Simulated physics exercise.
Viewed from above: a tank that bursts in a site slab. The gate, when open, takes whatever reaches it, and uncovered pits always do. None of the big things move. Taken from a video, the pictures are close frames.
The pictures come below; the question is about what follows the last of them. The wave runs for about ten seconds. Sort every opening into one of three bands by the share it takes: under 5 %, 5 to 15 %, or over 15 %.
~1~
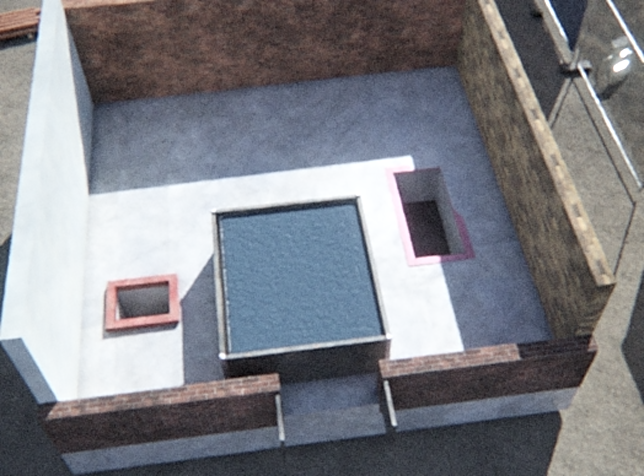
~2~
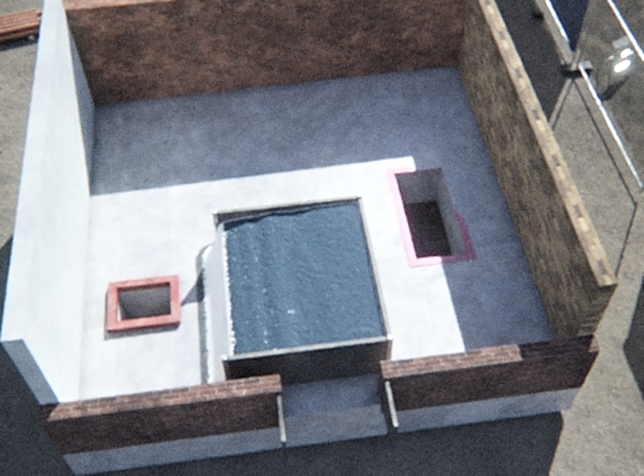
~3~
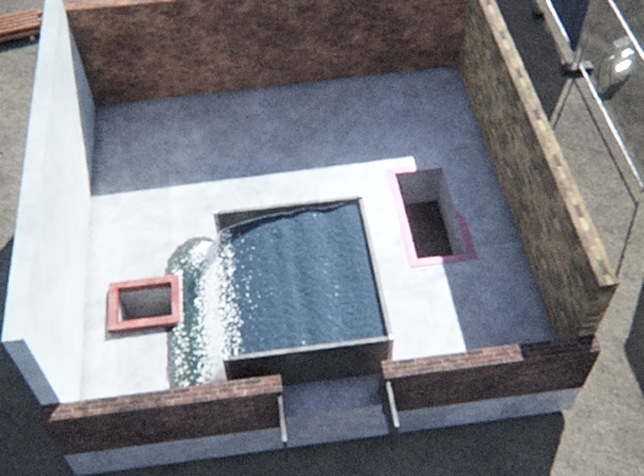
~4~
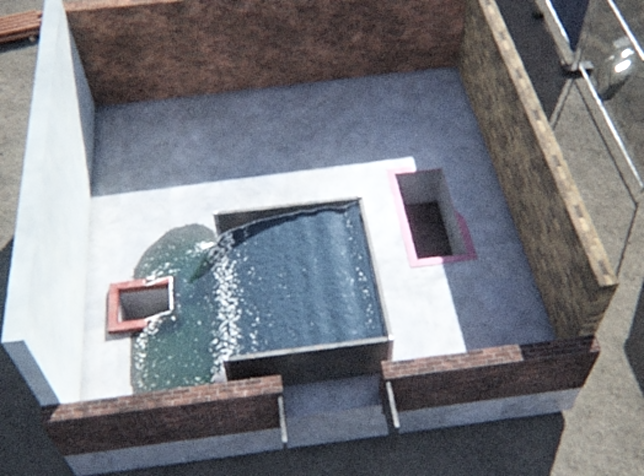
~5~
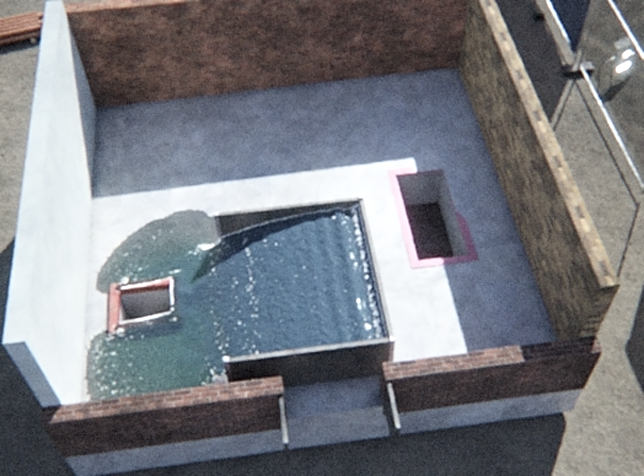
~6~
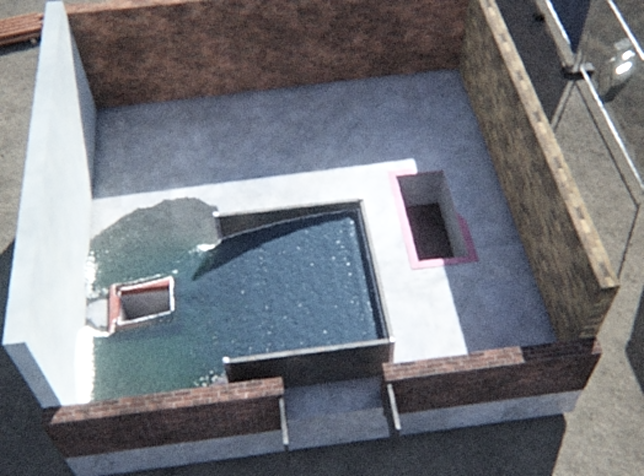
The gate takes under 5 %; the red pit takes over 15 %; the pink pit takes 5 to 15 %.
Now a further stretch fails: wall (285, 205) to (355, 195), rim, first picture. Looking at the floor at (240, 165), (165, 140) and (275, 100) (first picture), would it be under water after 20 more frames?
First point swamped, second point swamped, third point swamped.
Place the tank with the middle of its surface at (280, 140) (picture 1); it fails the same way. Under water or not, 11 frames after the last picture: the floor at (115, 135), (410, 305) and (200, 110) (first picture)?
Going through the three spots, I'd say swamped, high and dry, swamped.
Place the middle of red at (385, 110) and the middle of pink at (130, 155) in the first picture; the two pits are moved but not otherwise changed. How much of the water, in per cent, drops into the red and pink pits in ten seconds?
Roughly: Red pit 0 %, pink pit 50 %.
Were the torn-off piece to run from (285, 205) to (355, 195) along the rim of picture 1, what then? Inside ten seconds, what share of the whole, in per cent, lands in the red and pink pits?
For red it's about 2 per cent, and for pink about 15 per cent.
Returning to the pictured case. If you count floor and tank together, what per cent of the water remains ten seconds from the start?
Estimate: Near 62 %.
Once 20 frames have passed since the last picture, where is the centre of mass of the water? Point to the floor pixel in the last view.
At roughly (191, 271).
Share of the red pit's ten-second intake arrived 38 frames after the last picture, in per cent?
About 100 per cent.
A moment on, water covers 25 % of the floor; the gate 0 %, the red pit 8 %, the pink pit 0 %.
Next, water covers 30 % of the floor; the gate 0 %, the red pit 15 %, the pink pit 0 %.
Then, water covers 50 % of the floor; the gate 1 %, the red pit 23 %, the pink pit 0 %.
Later, water covers 80 % of the floor; the gate 2 %, the red pit 26 %, the pink pit 0 %.
In the end, water covers 95 % of the floor; the gate 3 %, the red pit 27 %, the pink pit 8 %.
